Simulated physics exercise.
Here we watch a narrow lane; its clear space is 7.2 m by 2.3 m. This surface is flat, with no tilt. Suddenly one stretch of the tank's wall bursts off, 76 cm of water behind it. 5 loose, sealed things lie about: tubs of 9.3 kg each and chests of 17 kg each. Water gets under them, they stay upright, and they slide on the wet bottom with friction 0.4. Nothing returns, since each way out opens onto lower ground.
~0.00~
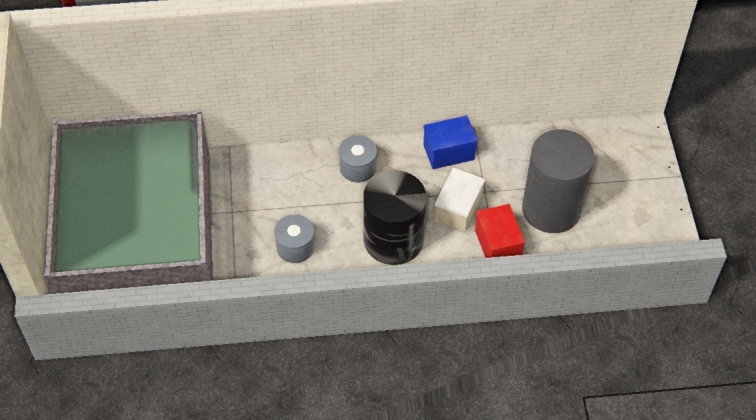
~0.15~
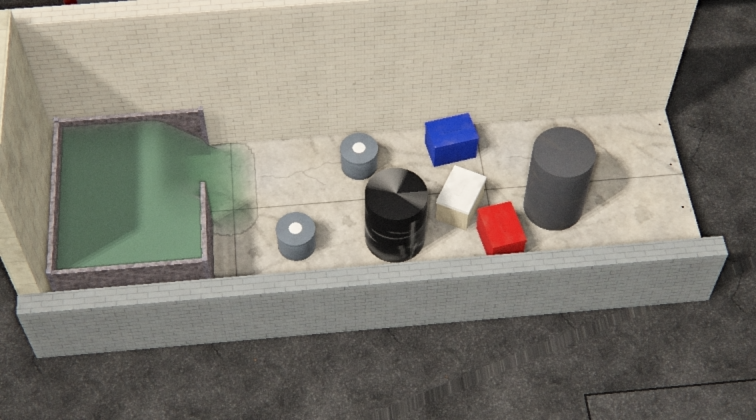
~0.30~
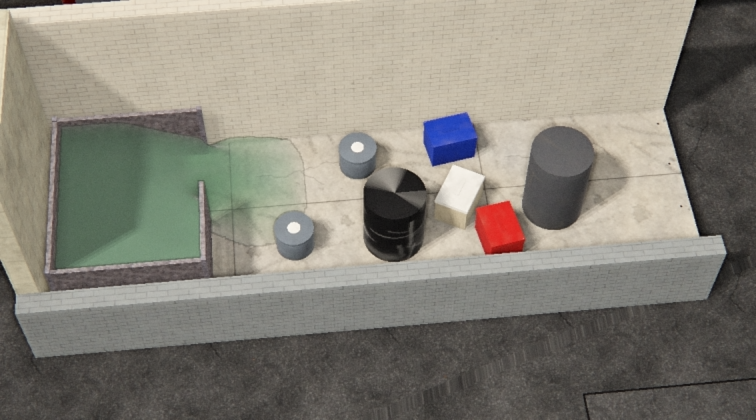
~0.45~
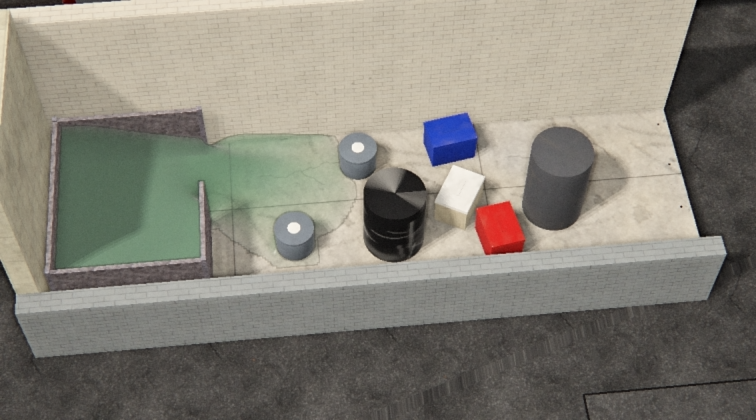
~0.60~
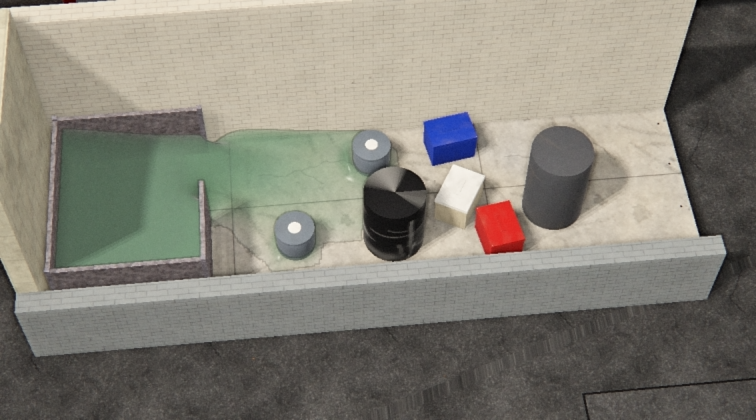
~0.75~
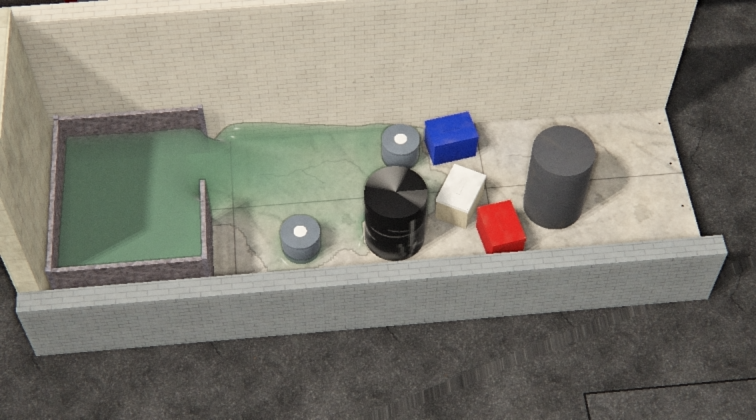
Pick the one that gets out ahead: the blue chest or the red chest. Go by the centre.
It is the blue one that gets out ahead.
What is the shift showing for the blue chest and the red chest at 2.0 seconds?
About 250 cm and 30 cm, respectively.
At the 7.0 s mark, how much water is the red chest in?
Depth: About 5 cm.
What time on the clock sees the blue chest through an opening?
At roughly 2.0 seconds.
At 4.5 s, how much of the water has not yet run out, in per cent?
Roughly 70 percent.
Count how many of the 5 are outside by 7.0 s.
2.
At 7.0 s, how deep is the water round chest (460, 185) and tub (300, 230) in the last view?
Around 5 cm and 4 cm.
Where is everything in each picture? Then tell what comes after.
The blue chest at (451, 133) rests on the ground; the red chest at (501, 227), on the bottom; water covers 3.1 m2; 0 of 5 have shifted, in the first frame.
The blue chest at (452, 130), on the bottom; the red chest at (502, 224), on the bottom; 3.7 m2 under water; 0 of 5 have shifted, in the second frame.
The blue chest at (450, 130) rests on the ground; the red chest at (501, 224), on the bottom; water covers 4.6 m2; 0 of 5 have shifted, in the third frame.
The blue chest at (451, 130), on the bottom; the red chest at (501, 224), on the bottom; water covers 5.4 m2; 0 of 5 have shifted, in the fourth frame.
The blue chest at (451, 129) rests on the ground; the red chest at (501, 223) rests on the ground; 6.2 m2 under water; 1 of 5 have shifted, in the fifth frame.
The blue chest at (452, 129), on the bottom; the red chest at (502, 223) rests on the ground; water covers 7.0 m2; 2 of 5 have shifted, in the sixth frame.
After 2.0 s the blue chest is near (658, 128), 2.5 m from its start, aground; the red chest is near (520, 242), 0.3 m from its start, aground; 0 of 5 are out; 2 afloat.
After 4.5 s the blue chest has gone out (at 2.1 s); the red chest is near (638, 207), 1.6 m from its start, aground; 2 of 5 are out; 1 afloat.
After 7.0 s the blue chest has gone out (at 2.1 s); the red chest is near (647, 202), 1.7 m from its start, aground; 2 of 5 are out; 0 afloat.
After 10.0 s the blue chest has gone out (at 2.1 s); the red chest is near (647, 202), 1.7 m from its start, aground; 3 of 5 are out; 0 afloat.
